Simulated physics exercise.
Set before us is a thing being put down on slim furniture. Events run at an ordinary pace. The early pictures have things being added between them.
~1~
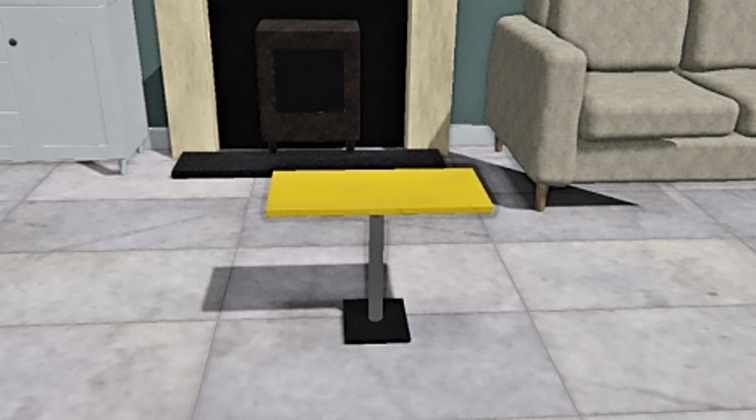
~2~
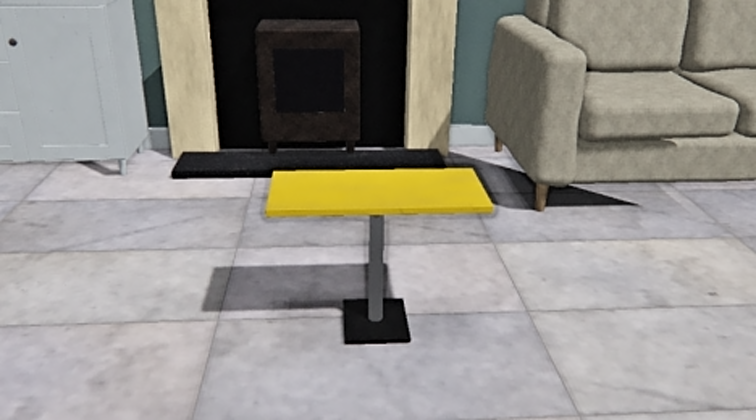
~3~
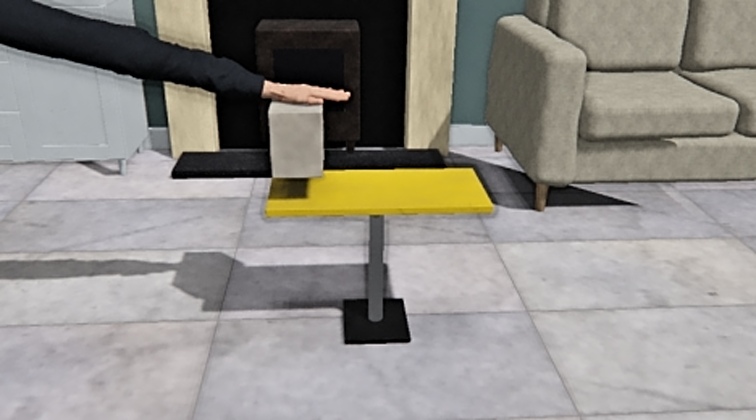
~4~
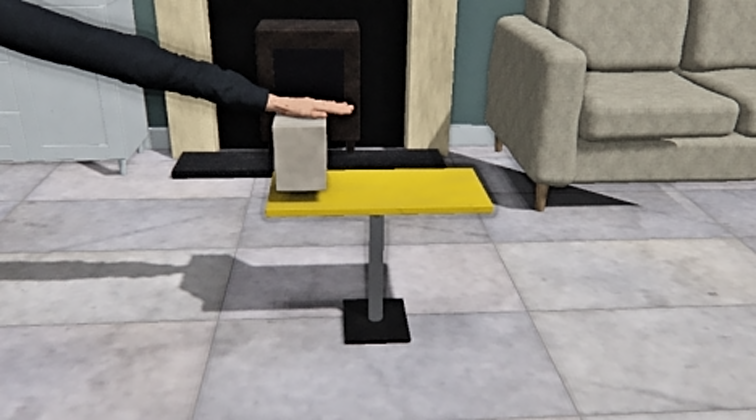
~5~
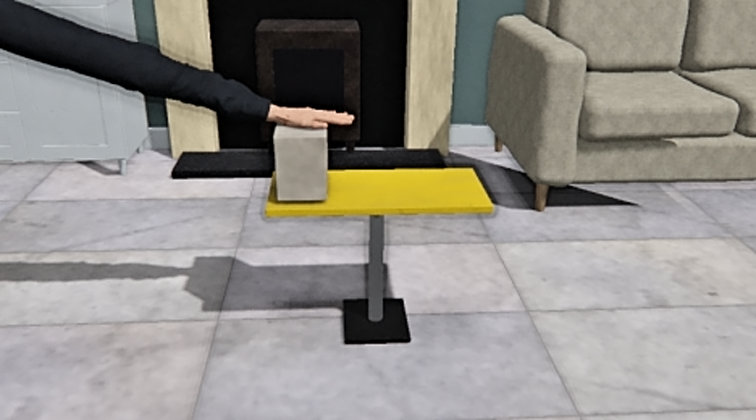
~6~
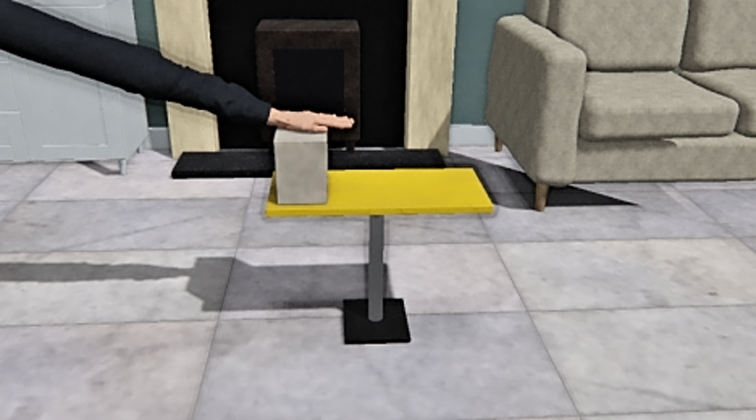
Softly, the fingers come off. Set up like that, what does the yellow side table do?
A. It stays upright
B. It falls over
The answer is B.
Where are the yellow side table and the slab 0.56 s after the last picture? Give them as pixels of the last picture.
The yellow side table around (290, 198); the slab around (208, 210).
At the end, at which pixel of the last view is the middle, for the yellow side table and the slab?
(232, 246) and (92, 312), approximately.
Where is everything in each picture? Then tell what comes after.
In the first picture, yellow side table (377, 191).
In the second picture, yellow side table (377, 191).
In the third picture, still on the way; yellow side table (377, 191); slab (298, 132).
In the fourth picture, still on the way; yellow side table (377, 191); slab (302, 145).
In the fifth picture, still on the way; yellow side table (377, 191); slab (303, 154).
In the sixth picture, in place, still held; yellow side table (377, 191); slab (303, 158).
Then, 0.56 s after the last picture, yellow side table tipped 33° from how it was near (290, 199).
At rest, the yellow side table tips up, near (232, 246).
